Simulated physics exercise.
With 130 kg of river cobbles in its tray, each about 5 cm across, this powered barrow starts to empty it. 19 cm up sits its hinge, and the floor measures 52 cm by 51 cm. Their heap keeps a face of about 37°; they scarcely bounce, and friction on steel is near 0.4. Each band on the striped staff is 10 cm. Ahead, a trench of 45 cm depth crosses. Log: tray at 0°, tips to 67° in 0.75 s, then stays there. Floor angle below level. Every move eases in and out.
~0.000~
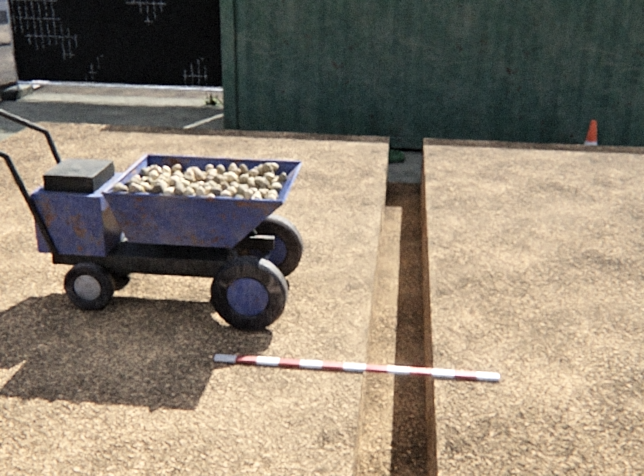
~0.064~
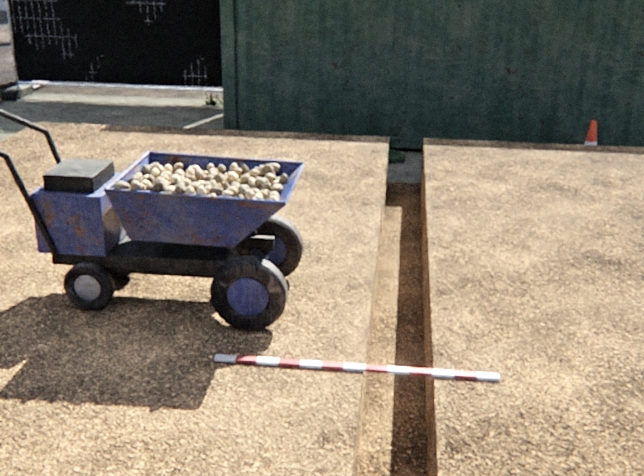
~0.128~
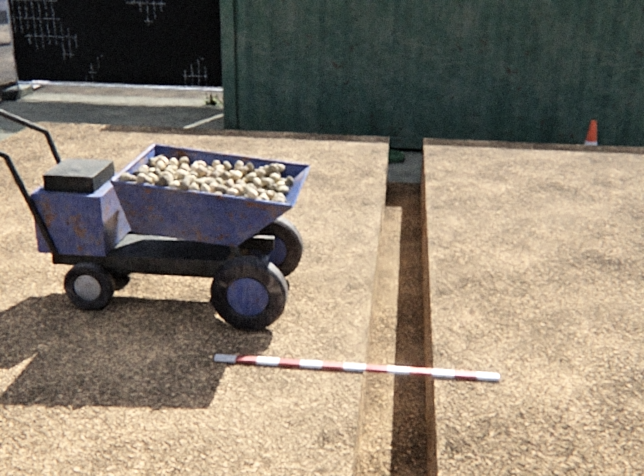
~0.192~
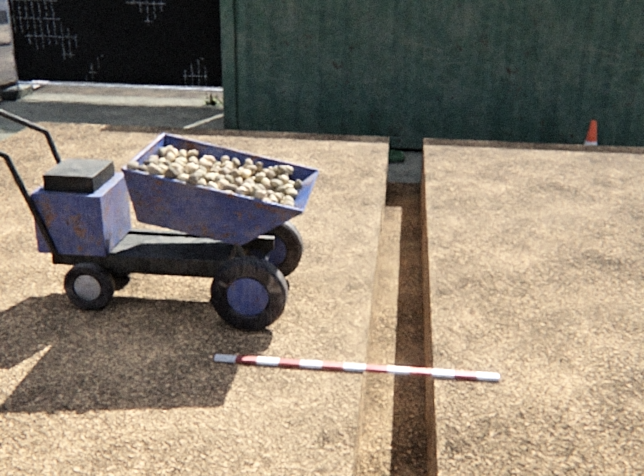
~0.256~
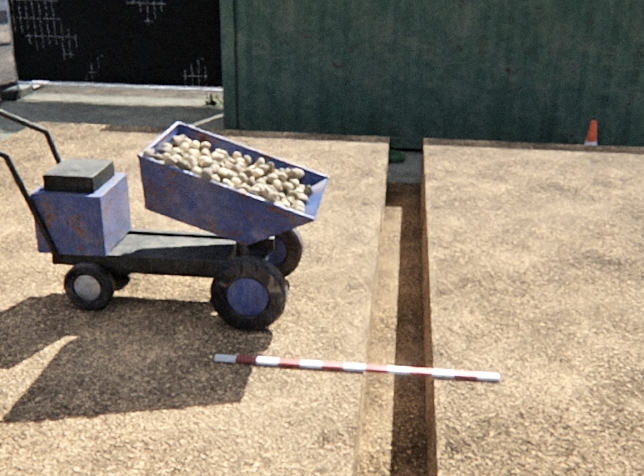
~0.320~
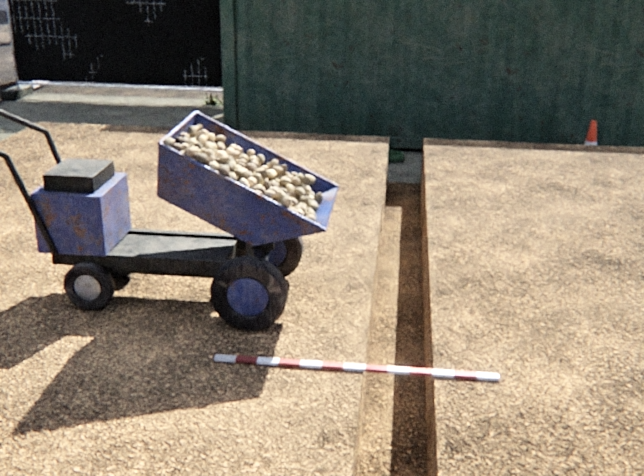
Blue powered barrow standing still on gravelly ground, its stone-filled tray tilting steadily forward to the right, towards a narrow trench.
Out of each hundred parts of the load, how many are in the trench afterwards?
About 85 out of 100.
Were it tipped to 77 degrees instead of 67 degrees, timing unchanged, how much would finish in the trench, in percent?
The trench would hold about 95% of it.
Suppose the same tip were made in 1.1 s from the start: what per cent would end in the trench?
Expected share: Around 90%.
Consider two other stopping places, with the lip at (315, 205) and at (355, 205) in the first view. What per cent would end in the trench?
I'd say some 45 per cent and some 15 per cent.
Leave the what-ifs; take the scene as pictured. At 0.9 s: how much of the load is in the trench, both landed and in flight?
Close to 30 per cent at that time.
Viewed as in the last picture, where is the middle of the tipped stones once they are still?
Roughly (404, 366), I'd say.
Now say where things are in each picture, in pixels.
The first frame shows lip at (283, 202), floor tilted 0°, highest stones at (215, 173).
The second frame shows lip at (285, 204), floor tilted 1°, highest stones at (202, 173); the stones move at 0.3 m/s on average.
In the third frame, the tray is at 5°, its lip at (292, 207); the top of the load is at (164, 166); the stones move at 0.7 m/s on average.
The fourth frame shows lip at (302, 212), floor tilted 11°, highest stones at (168, 155); the stones move at 0.9 m/s on average.
The fifth frame shows lip at (314, 220), floor tilted 18°, highest stones at (181, 145); the stones move at 1.1 m/s on average.
In the sixth frame, the tray is at 26°, its lip at (325, 230); the top of the load is at (195, 135); the stones move at 1.2 m/s on average.
After 0.6 s the floor is at 56°; 100 % in the tray; the foremost stones are at (351, 248).
After 0.9 s the floor is at 67°; 70 % in the tray, 2 % short of the trench, 28 % in the trench; the foremost stones are at (425, 345).
After 1.2 s the floor is at 67°; 19 % in the tray, 1 % short of the trench, 65 % in the trench, 16 % past the trench; the foremost stones are at (555, 319).
After 3.2 s the floor is at 67°; 0 % in the tray, 85 % in the trench, 15 % past the trench; the foremost stones are past the picture's edge.
